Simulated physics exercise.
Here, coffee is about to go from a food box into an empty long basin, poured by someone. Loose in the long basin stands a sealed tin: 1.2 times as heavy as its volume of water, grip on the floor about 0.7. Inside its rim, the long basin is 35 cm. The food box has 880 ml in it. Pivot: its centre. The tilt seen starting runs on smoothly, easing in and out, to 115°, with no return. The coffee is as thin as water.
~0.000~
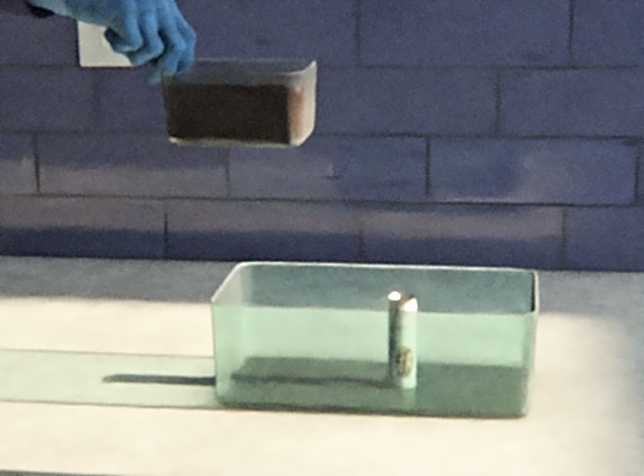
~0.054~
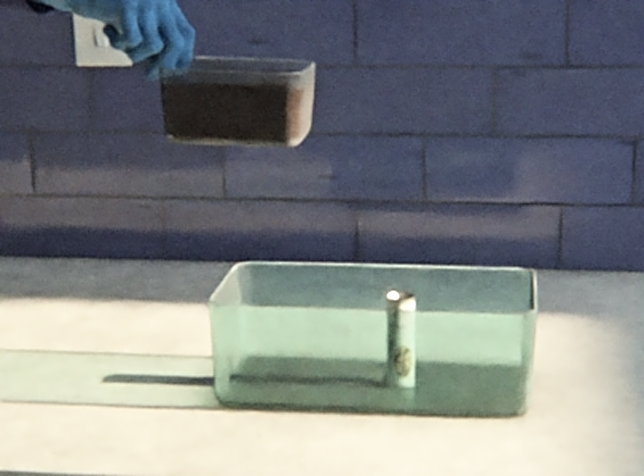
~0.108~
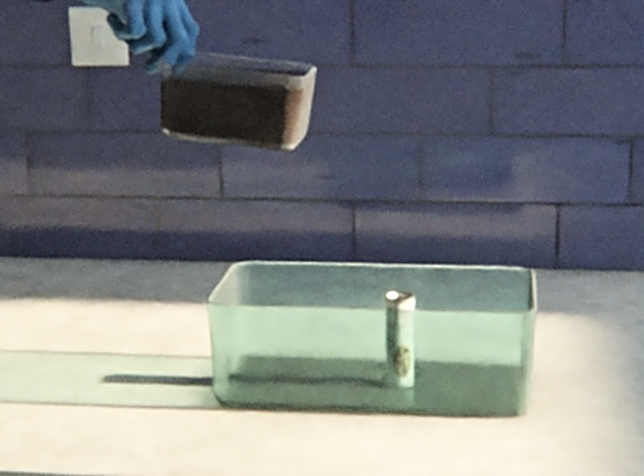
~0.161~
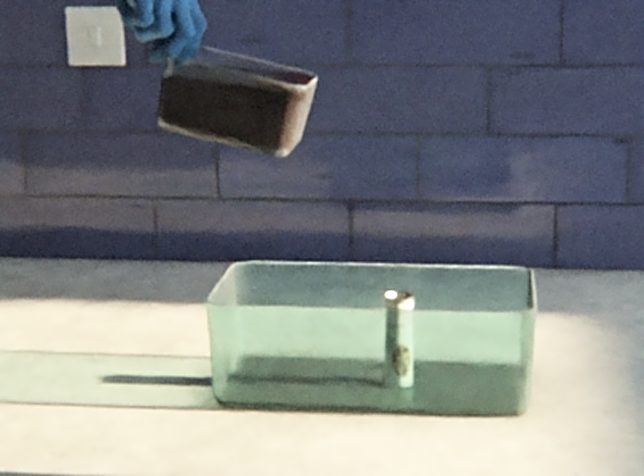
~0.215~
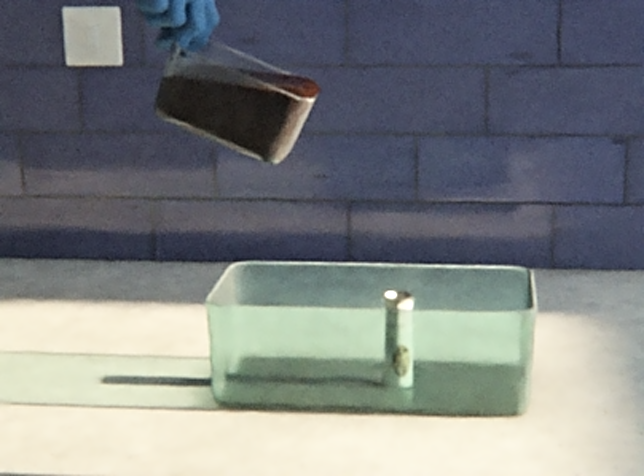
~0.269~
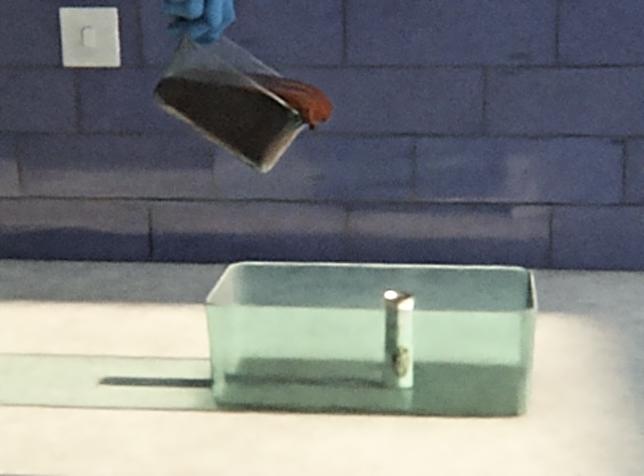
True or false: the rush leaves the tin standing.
False.
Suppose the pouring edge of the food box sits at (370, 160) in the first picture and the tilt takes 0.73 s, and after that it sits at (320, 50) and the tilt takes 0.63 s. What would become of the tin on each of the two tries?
The tin stays vertical the first time and overturns the second time.
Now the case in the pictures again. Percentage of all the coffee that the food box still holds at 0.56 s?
14 %.
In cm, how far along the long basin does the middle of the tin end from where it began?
8.0 cm.
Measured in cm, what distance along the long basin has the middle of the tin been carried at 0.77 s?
Its middle sits about 2 cm from the start.
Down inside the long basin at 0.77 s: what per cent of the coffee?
Looks like about 90 % of the whole amount.
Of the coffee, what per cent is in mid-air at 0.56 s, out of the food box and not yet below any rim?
I'd say close to 54 per cent.
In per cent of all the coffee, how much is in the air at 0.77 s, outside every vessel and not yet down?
Roughly 5 %.
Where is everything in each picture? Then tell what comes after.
In the first frame, it leans 0°; its right rim is at (310, 68); the coffee meets the walls at (175, 77) and (309, 78); the long basin's rim runs from (224, 284) to (536, 293); the tin's top is at (402, 301).
In the second frame, it leans 2°; its right rim is at (309, 69); the coffee meets the walls at (173, 75) and (307, 77).
In the third frame, it leans 6°; its right rim is at (310, 74); the coffee meets the walls at (174, 73) and (308, 79).
In the fourth frame, it leans 13°; its right rim is at (312, 83); the coffee meets the walls at (174, 72) and (311, 80).
In the fifth frame, it leans 23°; its right rim is at (313, 96); the coffee meets the walls at (174, 74) and (314, 88); 2 per cent is over the edge.
In the sixth frame, it leans 34°; its right rim is at (312, 112); the coffee meets the walls at (170, 76) and (307, 98); 8 per cent is over the edge.
Then, 0.56 s in, the tilt is 100° and 14 per cent is still to pour; the tin stands where it began.
Then, 0.77 s in, the tilt is 115° and 1 per cent is still to pour; the tin leans 8°.
Then, 0.99 s in, the tilt is 115° and 0 per cent is still to pour; the tin leans 37°.
Then, 1.23 s in, the tilt is 115° and 0 per cent is still to pour; the tin lies on its side.
Finally, the tin lies on its side.
